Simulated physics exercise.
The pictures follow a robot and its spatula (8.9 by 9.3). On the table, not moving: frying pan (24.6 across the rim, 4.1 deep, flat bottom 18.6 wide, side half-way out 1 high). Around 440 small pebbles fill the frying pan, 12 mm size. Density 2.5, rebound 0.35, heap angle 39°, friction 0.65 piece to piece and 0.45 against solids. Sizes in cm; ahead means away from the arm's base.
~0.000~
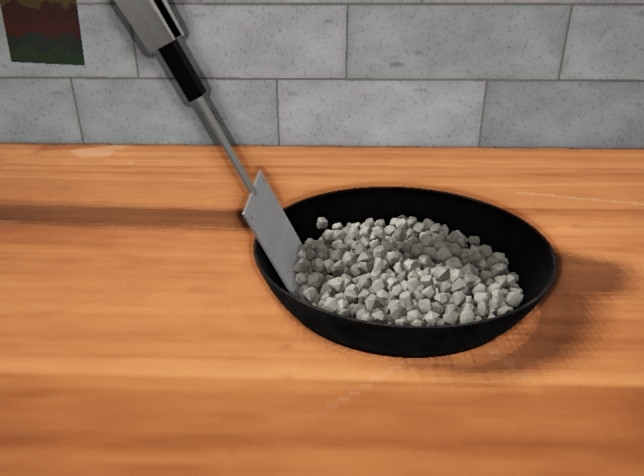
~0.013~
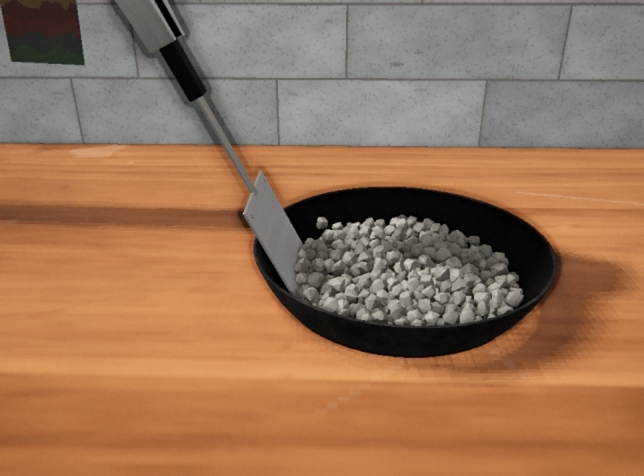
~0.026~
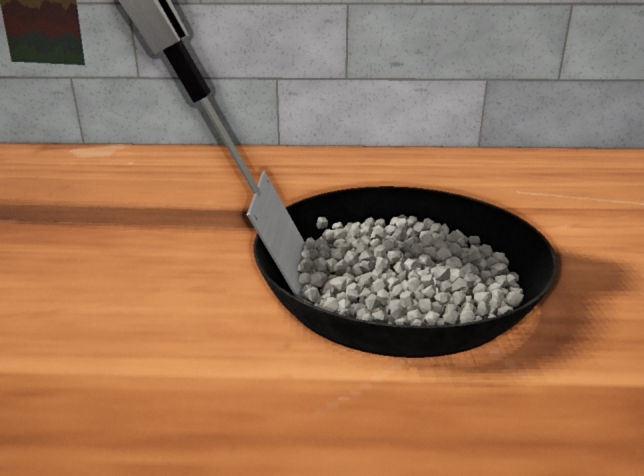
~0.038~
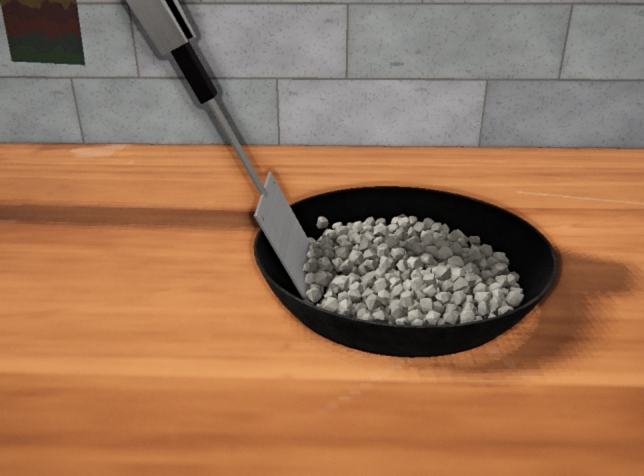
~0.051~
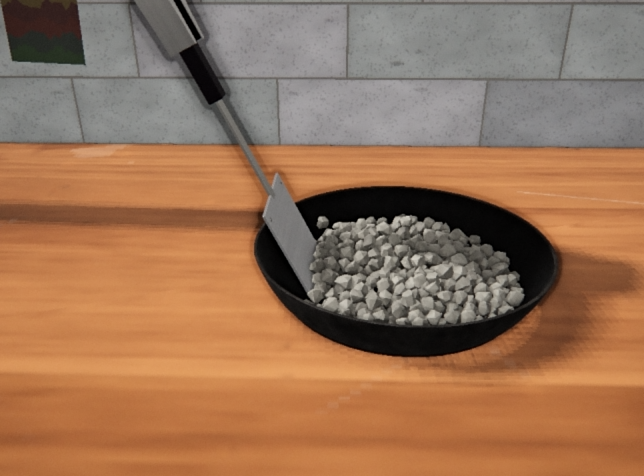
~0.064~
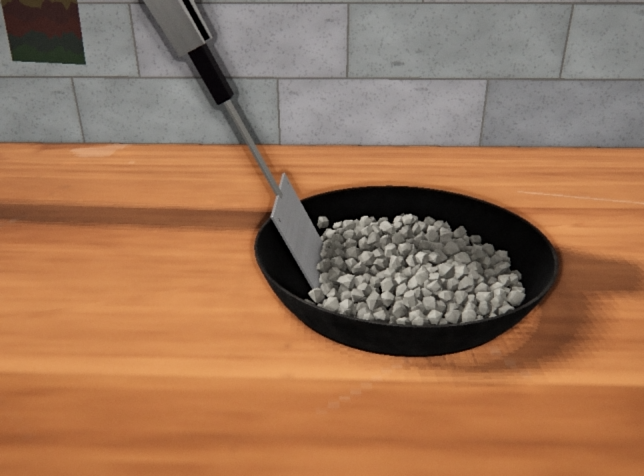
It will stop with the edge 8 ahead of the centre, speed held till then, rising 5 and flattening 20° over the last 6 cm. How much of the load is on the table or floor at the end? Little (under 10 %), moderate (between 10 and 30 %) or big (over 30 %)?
Answer: Moderate; between 10 and 30 % of the small pebbles finish on the table or floor.
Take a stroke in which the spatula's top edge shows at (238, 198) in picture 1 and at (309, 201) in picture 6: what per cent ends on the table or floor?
Some 35 per cent.
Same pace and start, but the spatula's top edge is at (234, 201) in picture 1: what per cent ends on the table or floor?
About 10 per cent.
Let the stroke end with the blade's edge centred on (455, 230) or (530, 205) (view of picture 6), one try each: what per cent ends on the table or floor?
About 0 and 35 per cent.
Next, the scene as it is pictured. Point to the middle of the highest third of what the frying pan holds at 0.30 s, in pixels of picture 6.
Near (494, 237).
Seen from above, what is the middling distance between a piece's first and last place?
Roughly 6 cm.
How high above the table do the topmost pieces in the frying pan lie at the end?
About 6.0 cm.
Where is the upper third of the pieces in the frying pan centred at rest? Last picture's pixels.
At about (499, 247).
After 0.18 s, sloping 64°, highest piece 5 above the table; 445 in the frying pan.
After 0.30 s, sloping 56°, highest piece 7 above the table; 436 in the frying pan, 9 on the blade or in flight.
After 0.55 s, sloping 44°, highest piece 6 above the table; 365 in the frying pan, 78 on the table or floor, 2 on the blade or in flight.
After 1.60 s, sloping 44°, highest piece 5 above the table; 364 in the frying pan, 81 on the table or floor.
At rest, 364 in the frying pan, 81 on the table or floor. That is 18 % on the table or floor.
